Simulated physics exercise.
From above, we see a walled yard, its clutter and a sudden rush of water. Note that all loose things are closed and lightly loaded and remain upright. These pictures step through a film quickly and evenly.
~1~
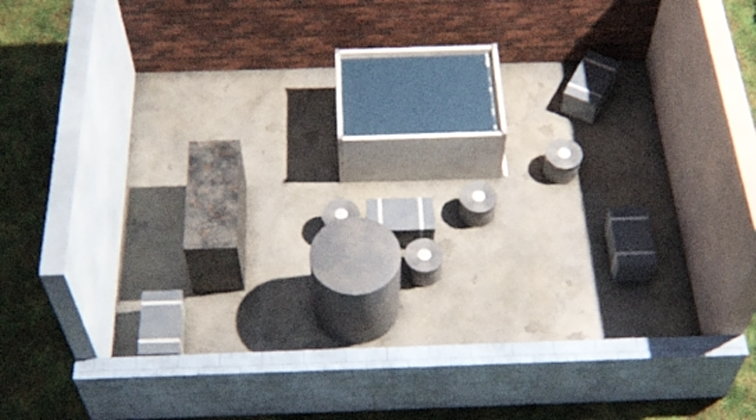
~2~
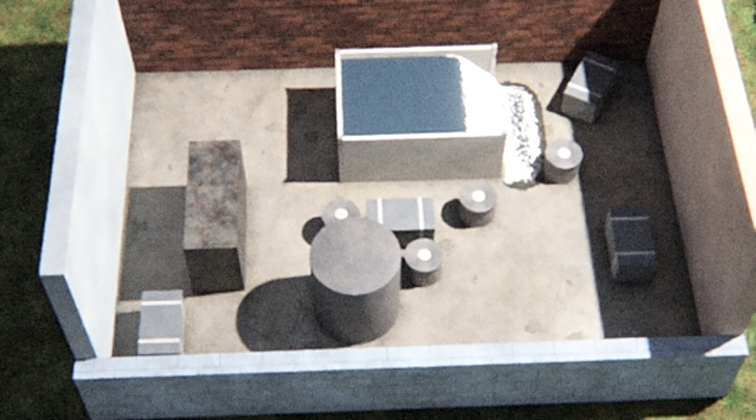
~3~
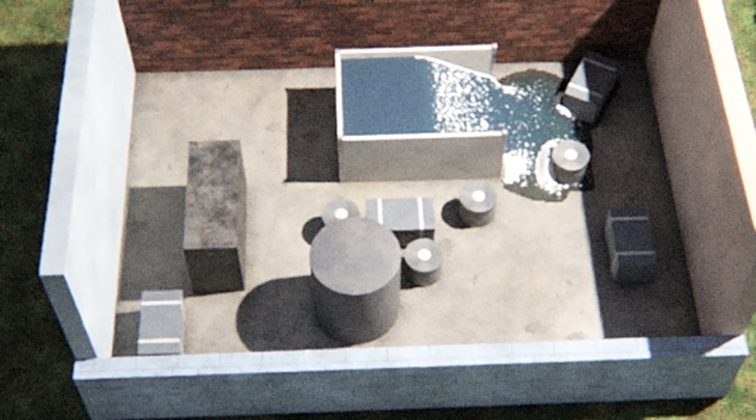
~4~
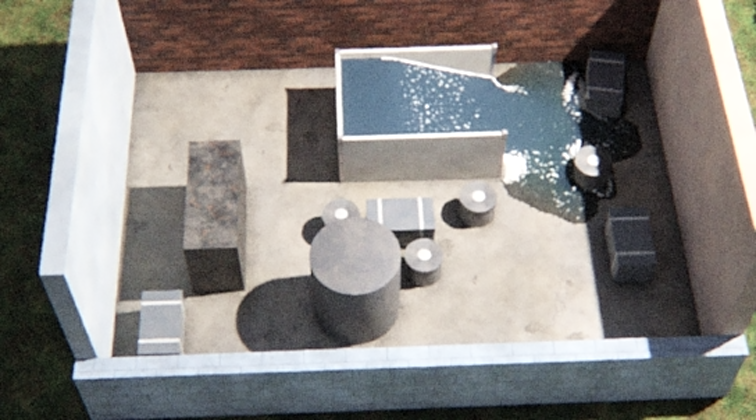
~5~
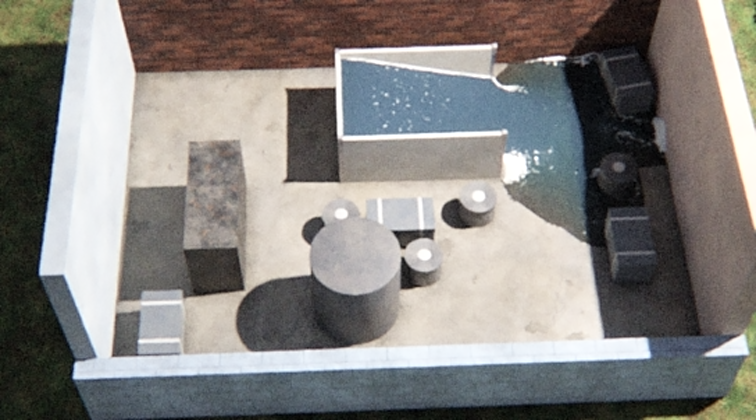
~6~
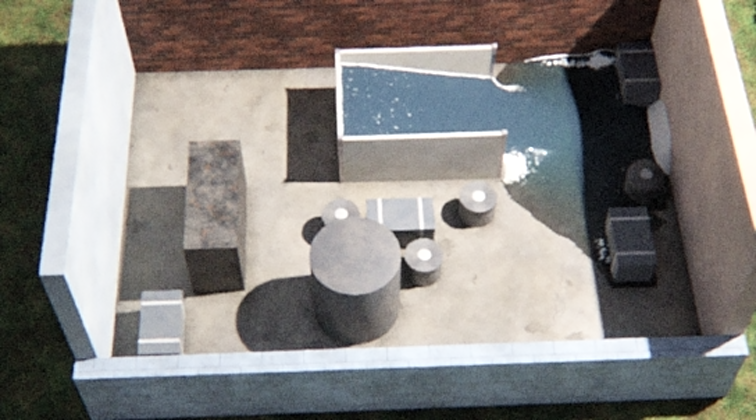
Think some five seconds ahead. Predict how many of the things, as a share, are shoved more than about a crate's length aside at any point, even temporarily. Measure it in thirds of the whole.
The share moved far is a third up to two thirds.
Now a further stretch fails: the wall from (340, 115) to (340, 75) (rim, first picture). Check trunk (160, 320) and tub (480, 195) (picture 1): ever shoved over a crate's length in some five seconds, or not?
Well, the pair come out as travelled far enough and did not travel far.
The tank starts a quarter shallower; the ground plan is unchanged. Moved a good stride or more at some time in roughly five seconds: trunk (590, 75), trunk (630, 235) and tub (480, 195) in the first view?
The first one: Reaches it. The second: Reaches it. The third: Doesn't reach it.
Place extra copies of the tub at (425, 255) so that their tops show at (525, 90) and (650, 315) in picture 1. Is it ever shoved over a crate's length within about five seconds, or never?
First one cleared the mark, second one cleared the mark.
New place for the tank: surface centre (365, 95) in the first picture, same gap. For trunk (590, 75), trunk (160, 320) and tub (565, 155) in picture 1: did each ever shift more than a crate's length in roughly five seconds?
First got that far, then never got that far, then got that far.
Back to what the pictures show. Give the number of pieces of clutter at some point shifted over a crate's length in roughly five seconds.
Count: 3.
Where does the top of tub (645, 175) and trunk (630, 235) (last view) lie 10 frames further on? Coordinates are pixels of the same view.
They end up at about pixels (671, 278) and (639, 312).
A moment on, 2 of 8 are well off their spots; 2 afloat.
Next, 3 of 8 are well off their spots; 3 afloat.
Later, 3 of 8 are well off their spots; 2 afloat.
In the end, 3 of 8 are well off their spots, and 3 have been at some point; 5 afloat.
